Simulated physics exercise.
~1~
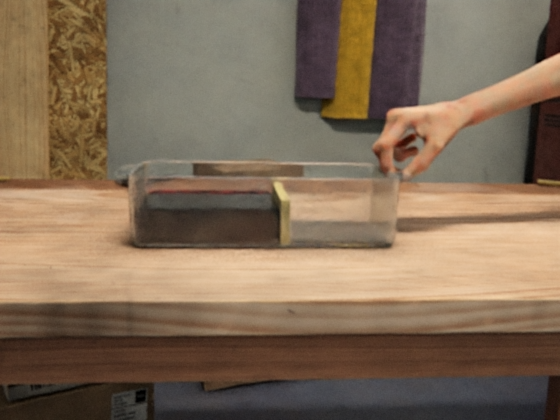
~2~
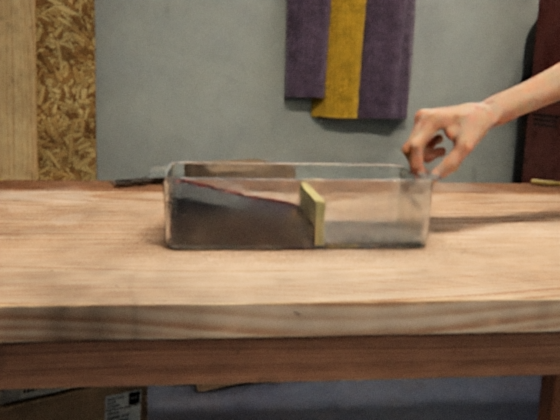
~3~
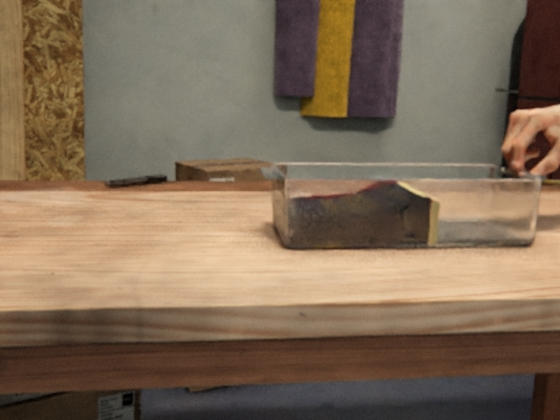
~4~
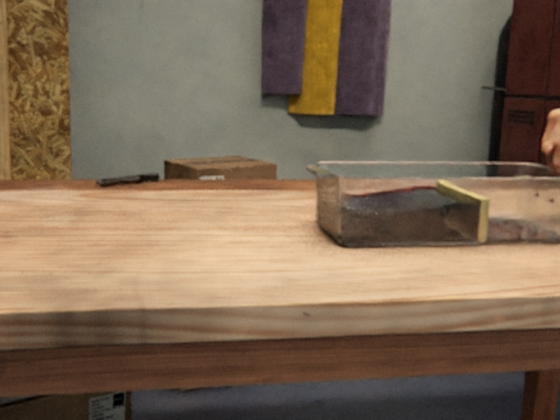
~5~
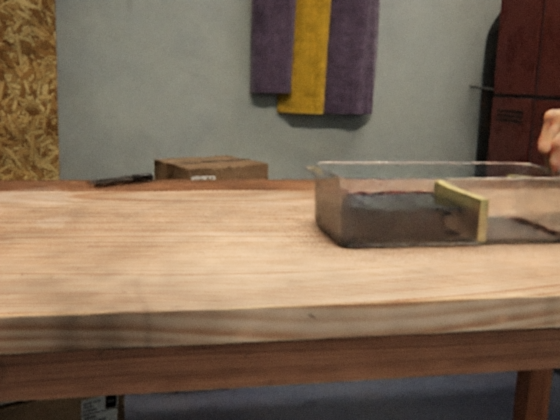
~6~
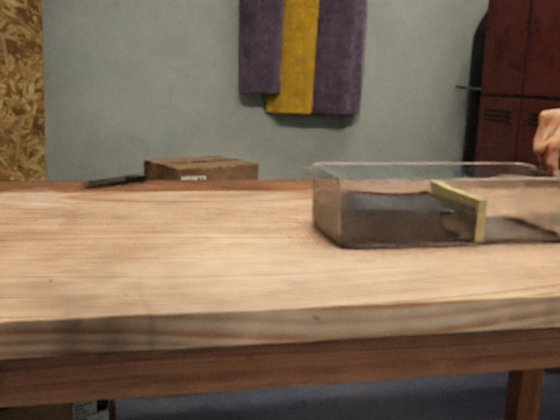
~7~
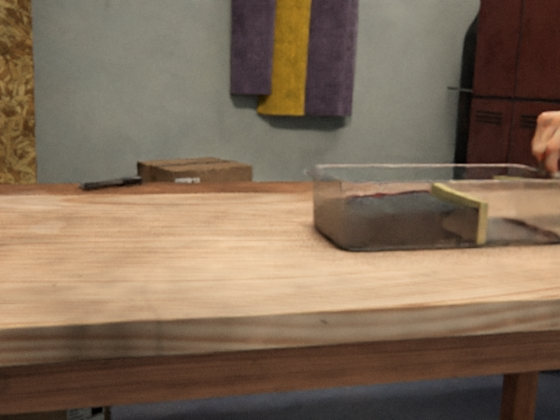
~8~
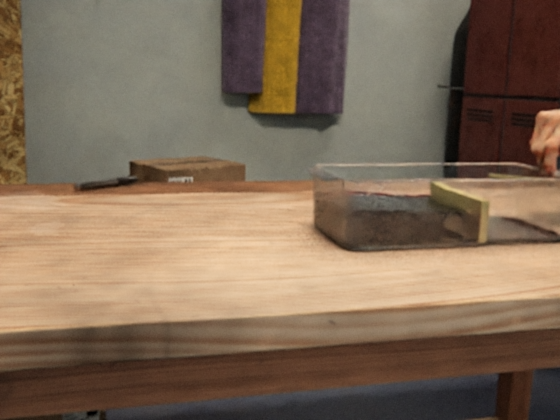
A hand pulls a divided clear tub right, and dark wine sloshes, a little crossing the divider.
